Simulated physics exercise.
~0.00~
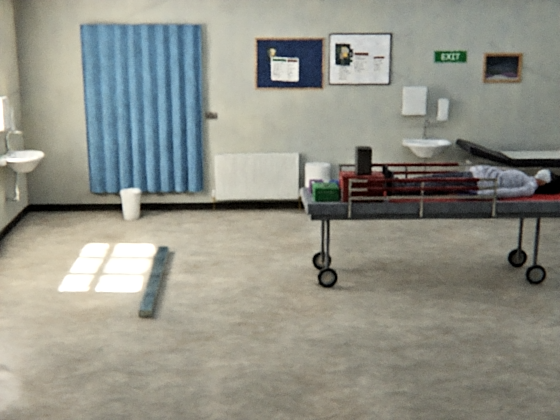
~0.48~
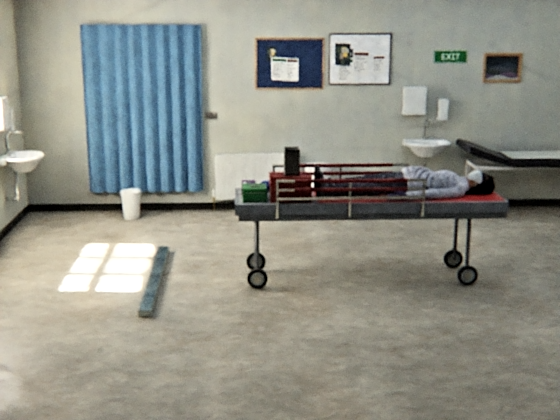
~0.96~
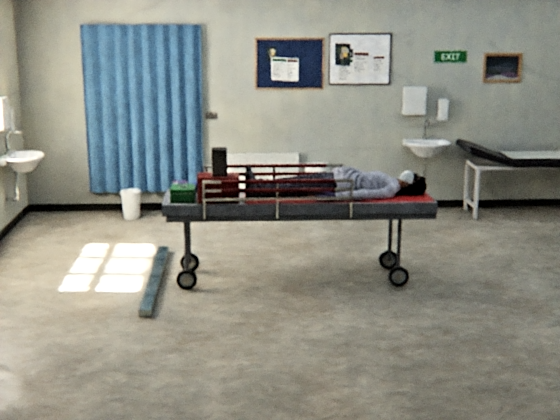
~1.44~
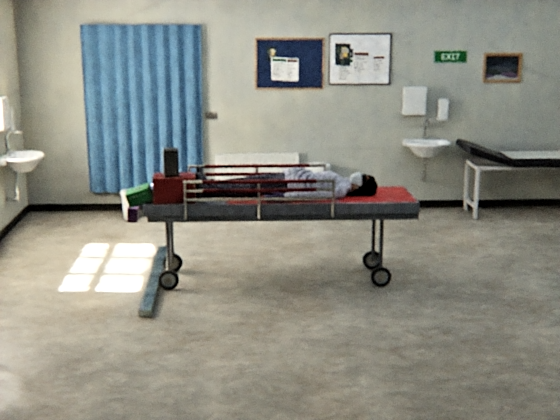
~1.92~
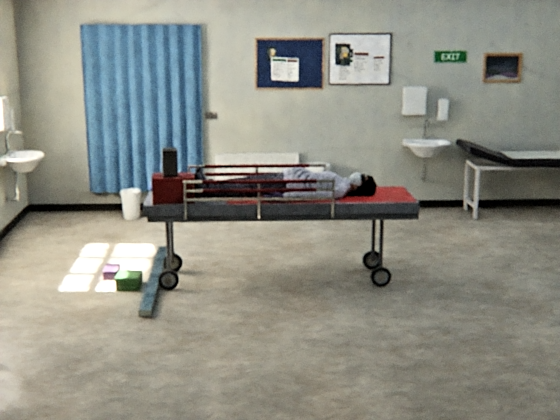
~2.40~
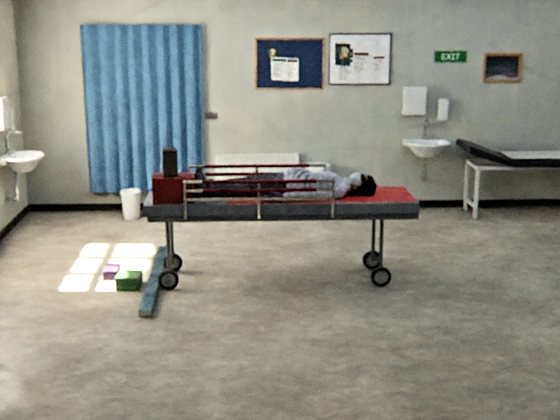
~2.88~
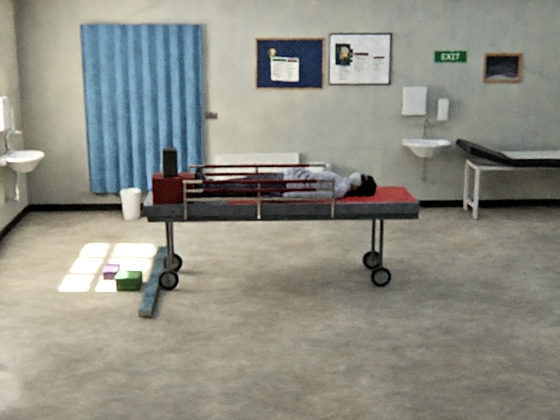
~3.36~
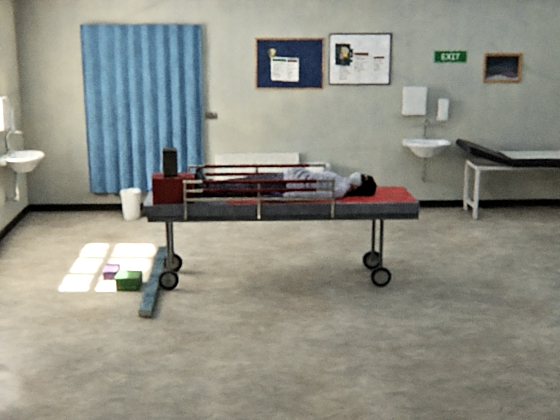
A wheeled stretcher carrying a limp person on their back rolls in from the right, moving left across a clinic-like room with a blue curtain and wall sinks. A red holdall, an upright black pump, a green case and a small purple box ride at its leading end. At a low sill on the floor, the stretcher stops, staying level. The green case and purple box tip off the left end and drop to the floor, landing overturned by the sill. The pump, holdall and person remain aboard, and everything lies still.
